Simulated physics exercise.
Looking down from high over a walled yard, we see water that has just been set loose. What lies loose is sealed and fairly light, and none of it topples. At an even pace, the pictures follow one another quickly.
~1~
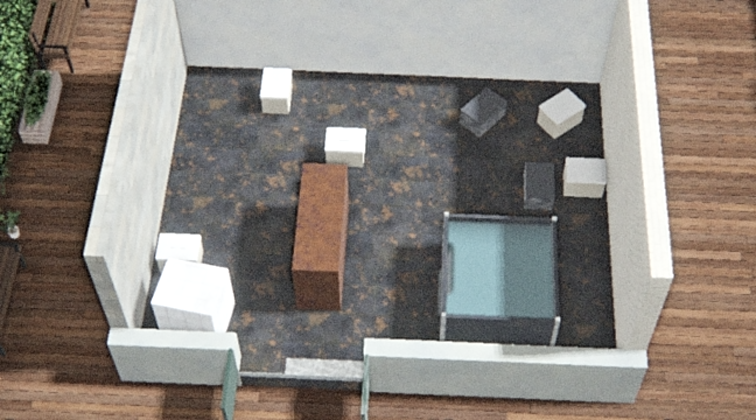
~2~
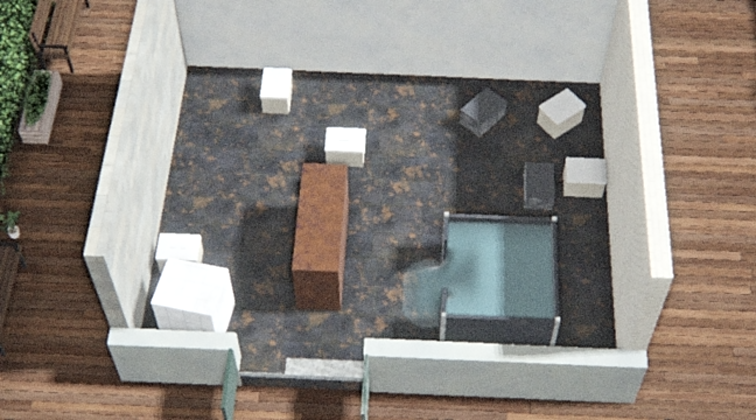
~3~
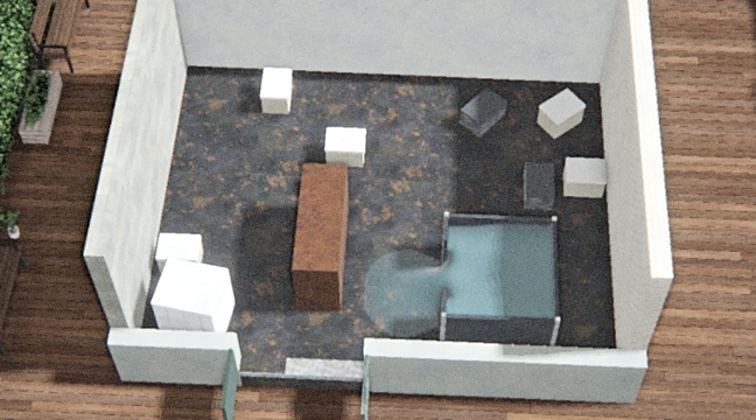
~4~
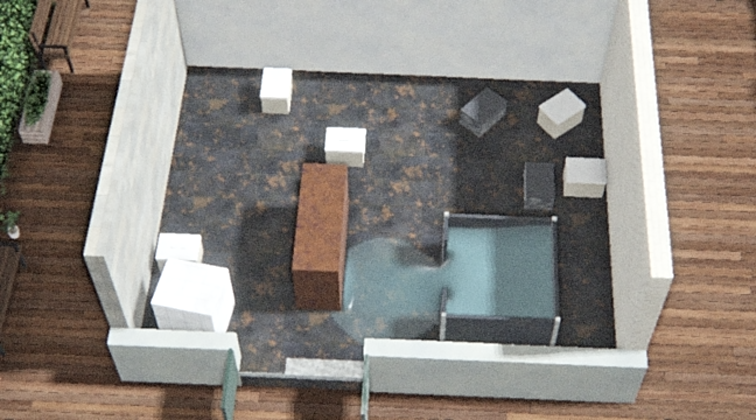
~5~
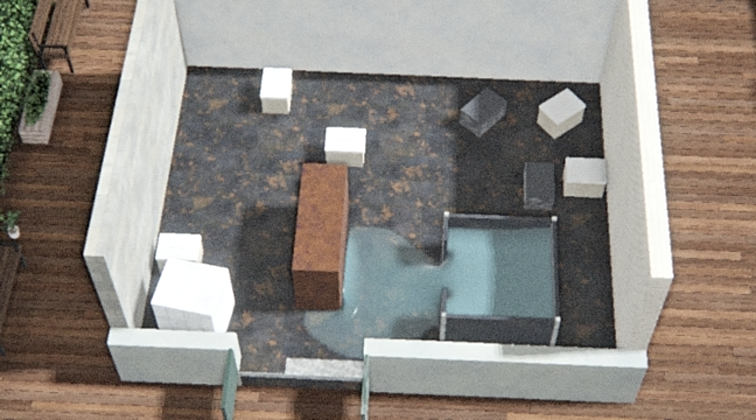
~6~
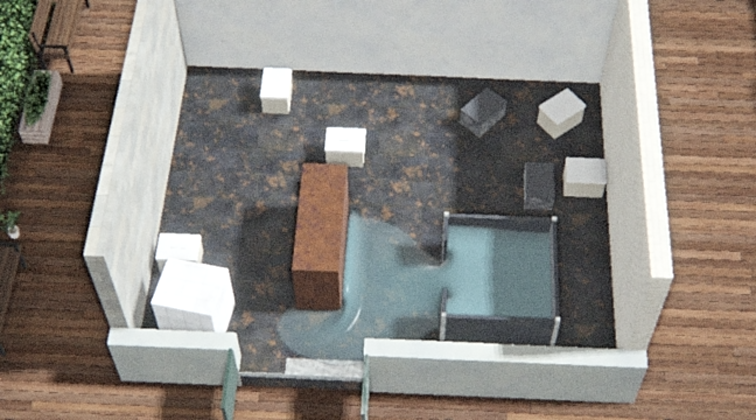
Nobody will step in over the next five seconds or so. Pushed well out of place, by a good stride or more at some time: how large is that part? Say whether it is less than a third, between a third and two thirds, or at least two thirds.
The part that gets shoved well aside falls short of a third.
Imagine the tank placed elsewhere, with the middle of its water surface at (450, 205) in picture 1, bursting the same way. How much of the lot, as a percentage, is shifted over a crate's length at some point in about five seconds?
Roughly 40 in a hundred.
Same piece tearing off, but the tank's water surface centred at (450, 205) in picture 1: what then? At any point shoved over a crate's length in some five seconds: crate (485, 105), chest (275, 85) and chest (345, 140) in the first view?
Result per object - stayed close, went far, went far.
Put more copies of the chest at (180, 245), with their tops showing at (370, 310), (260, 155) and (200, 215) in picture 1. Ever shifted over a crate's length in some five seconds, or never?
The first travels far, the second sits tight, the third sits tight.
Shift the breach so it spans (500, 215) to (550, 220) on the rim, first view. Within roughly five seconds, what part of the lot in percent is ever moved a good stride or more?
Around 50 per cent.
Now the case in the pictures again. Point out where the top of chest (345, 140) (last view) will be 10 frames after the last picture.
Close to (341, 114).
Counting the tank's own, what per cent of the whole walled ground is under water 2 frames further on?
I'd call it close to 20 per cent.
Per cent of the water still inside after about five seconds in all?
72 %.
A moment on, 0 of 8 are well off their spots; 0 afloat.
Next, 0 of 8 are well off their spots; 0 afloat.
Later, 1 of 8 are well off their spots; 0 afloat.
In the end, 1 of 8 are well off their spots, and 1 have been at some point; 0 afloat.
